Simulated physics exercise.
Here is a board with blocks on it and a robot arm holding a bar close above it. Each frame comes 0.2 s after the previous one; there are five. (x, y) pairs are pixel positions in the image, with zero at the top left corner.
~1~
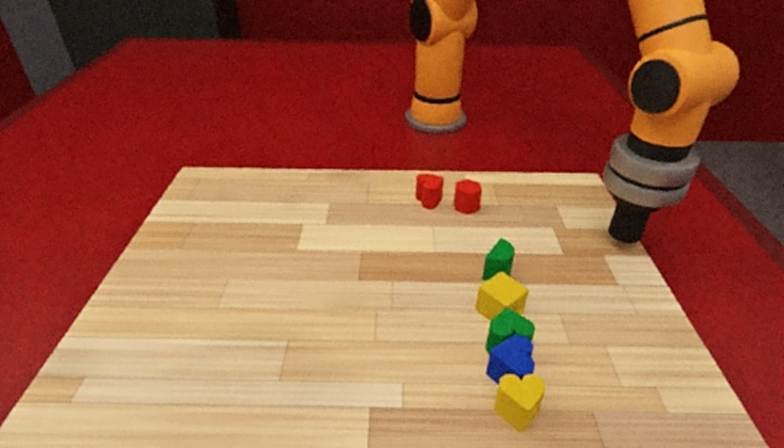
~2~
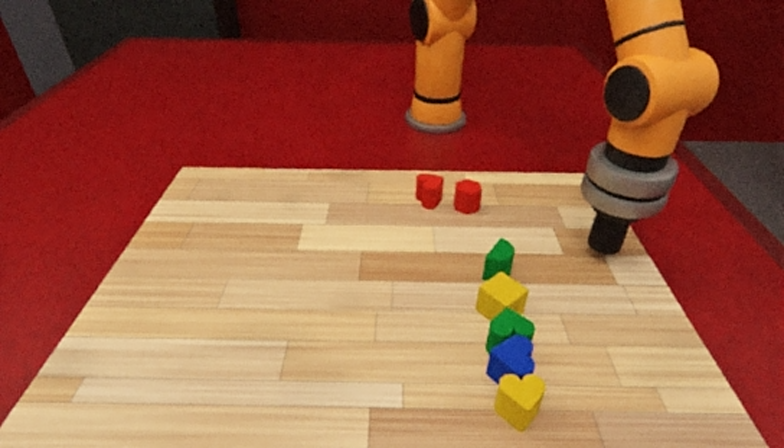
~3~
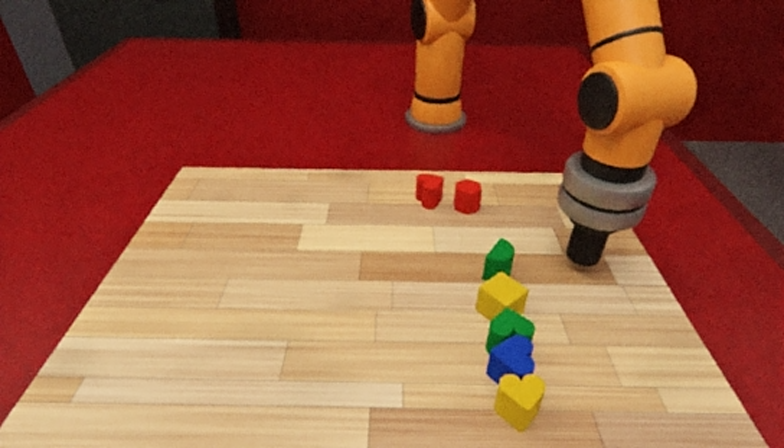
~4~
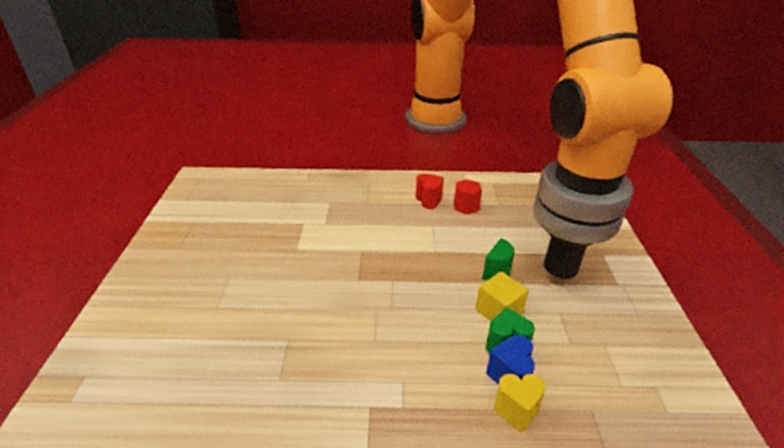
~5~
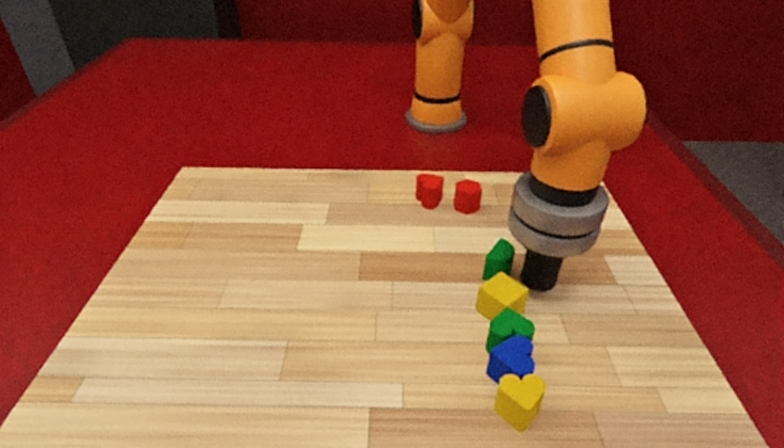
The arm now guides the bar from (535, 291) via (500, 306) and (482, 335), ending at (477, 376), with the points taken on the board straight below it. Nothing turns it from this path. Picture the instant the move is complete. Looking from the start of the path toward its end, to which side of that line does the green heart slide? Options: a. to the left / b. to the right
a.
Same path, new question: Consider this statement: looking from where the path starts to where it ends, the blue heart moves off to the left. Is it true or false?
My answer: True.
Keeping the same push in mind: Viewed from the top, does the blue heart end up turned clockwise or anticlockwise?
Spins clockwise.
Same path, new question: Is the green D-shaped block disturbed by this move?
Answer: Unmoved.
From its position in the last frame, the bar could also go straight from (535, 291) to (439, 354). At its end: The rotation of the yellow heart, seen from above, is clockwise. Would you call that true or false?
That statement is accurate.
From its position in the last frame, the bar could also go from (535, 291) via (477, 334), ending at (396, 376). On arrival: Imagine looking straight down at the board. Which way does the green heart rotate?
Viewed from above: Anti-clockwise.
The first path, step by step. One third of the way, bar at (501, 295); yellow square block at (480, 300).
Two thirds of the way, bar at (484, 325); yellow square block at (452, 325), turned 30° clockwise; green heart at (519, 331); blue heart at (521, 359), turned 15° clockwise; yellow heart at (525, 393).
At the end, bar at (480, 364); green D-shaped block unmoved; yellow square block at (442, 334), turned 50° clockwise; green heart at (524, 335), turned 25° anticlockwise; blue heart at (530, 366), turned 30° clockwise; yellow heart at (527, 400), turned 20° clockwise.
